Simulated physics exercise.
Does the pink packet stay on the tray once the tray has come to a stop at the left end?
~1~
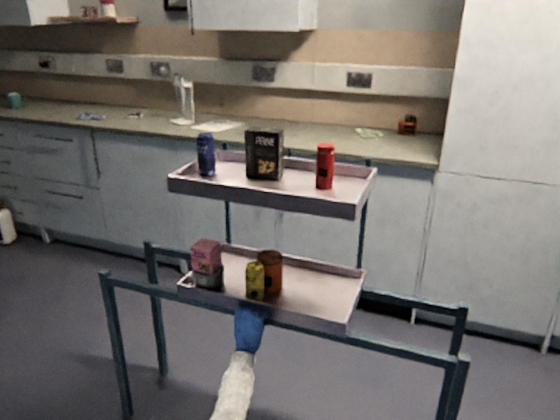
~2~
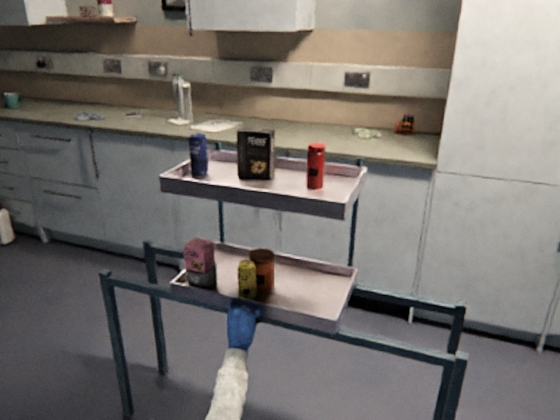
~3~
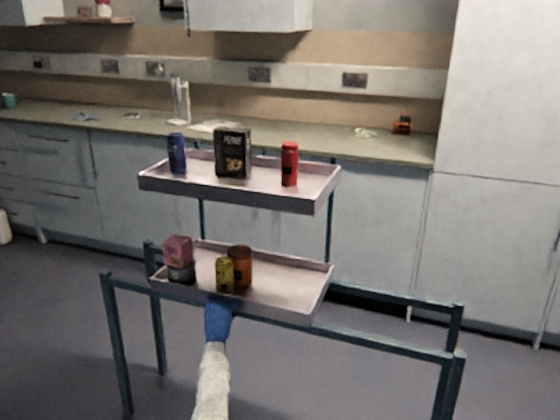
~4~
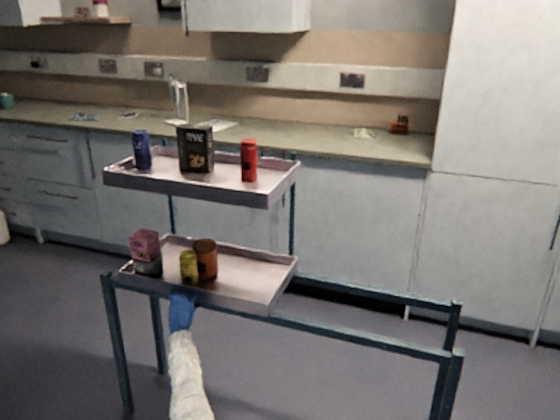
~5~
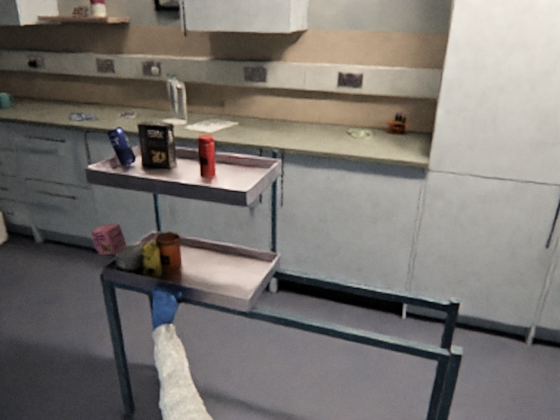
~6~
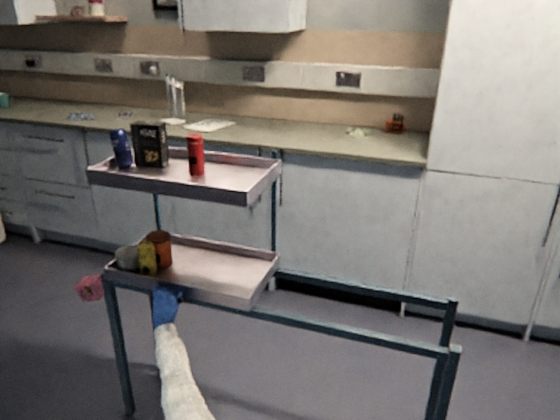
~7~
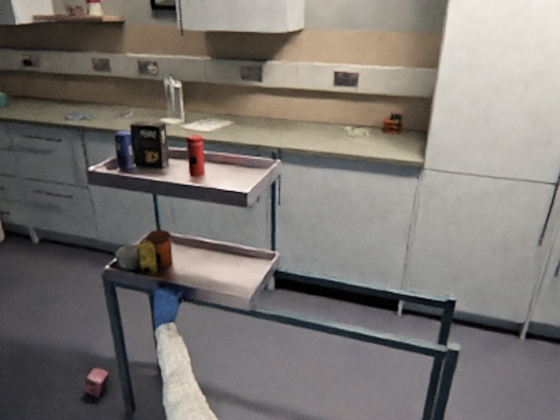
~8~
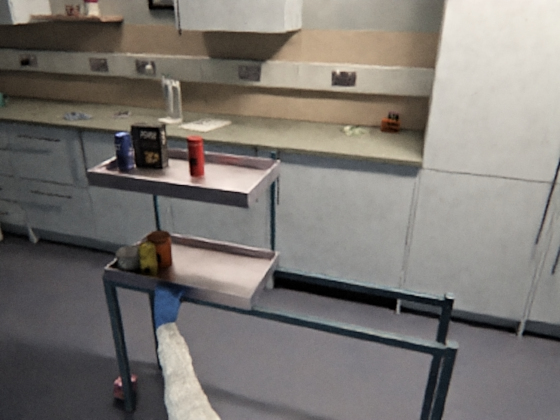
No, the pink packet goes over the left end of the tray and drops to the floor.
